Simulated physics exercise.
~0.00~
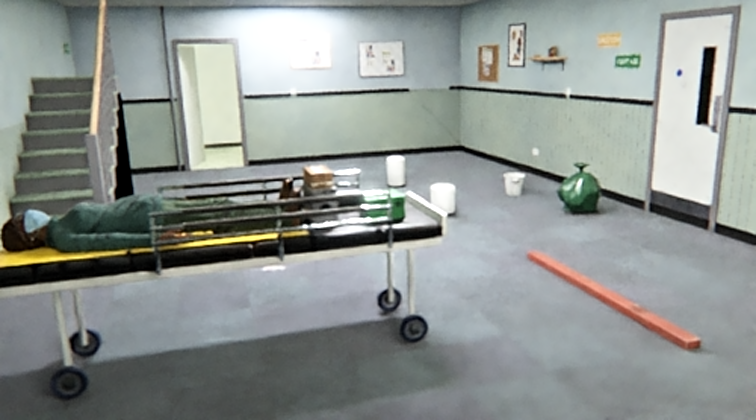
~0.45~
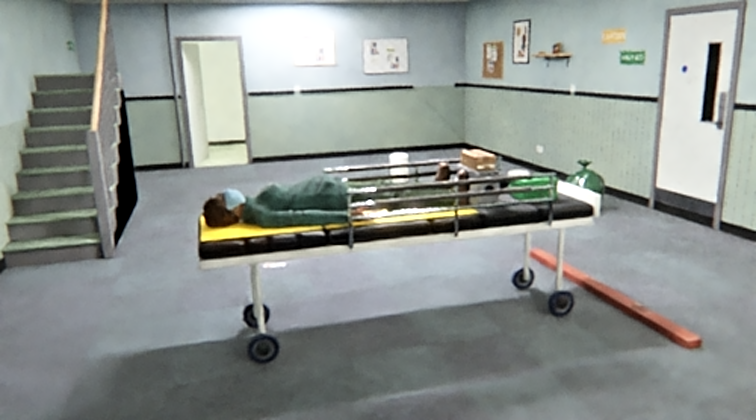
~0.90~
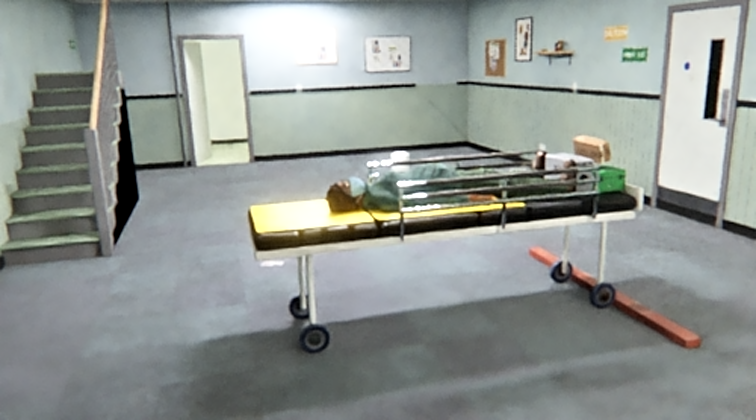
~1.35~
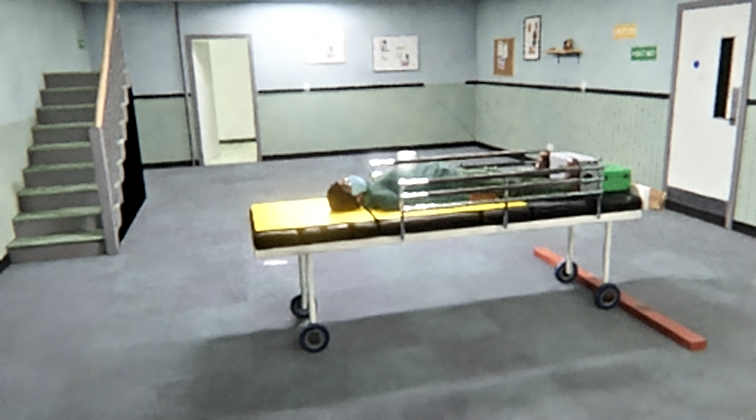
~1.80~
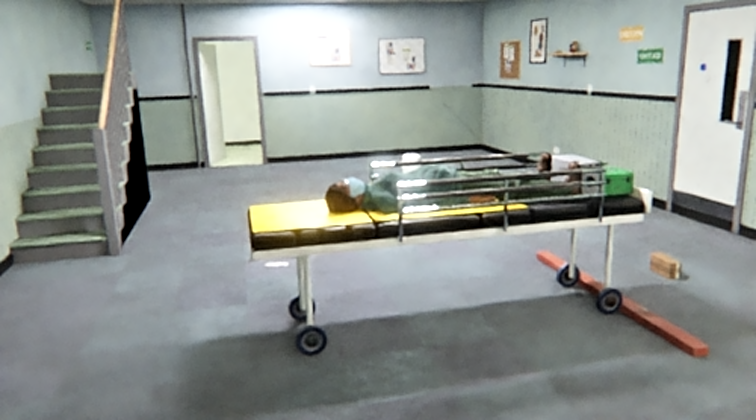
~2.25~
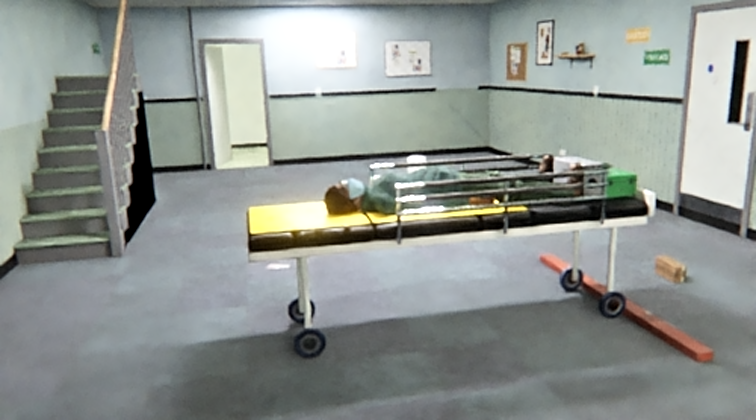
A ward trolley carrying a masked person in green, head to the left on a yellow and black mattress, rolls rightward across a grey hospital room, seen side-on from slightly above. Stairs rise on the left, a white door stands on the right, and a red sill lies on the floor near a green bag. The trolley stops at the sill, and the person slides a little toward the foot end. The brown box there tips over the end, drops off and comes to rest on the floor beyond the sill. The person and green case stay aboard.
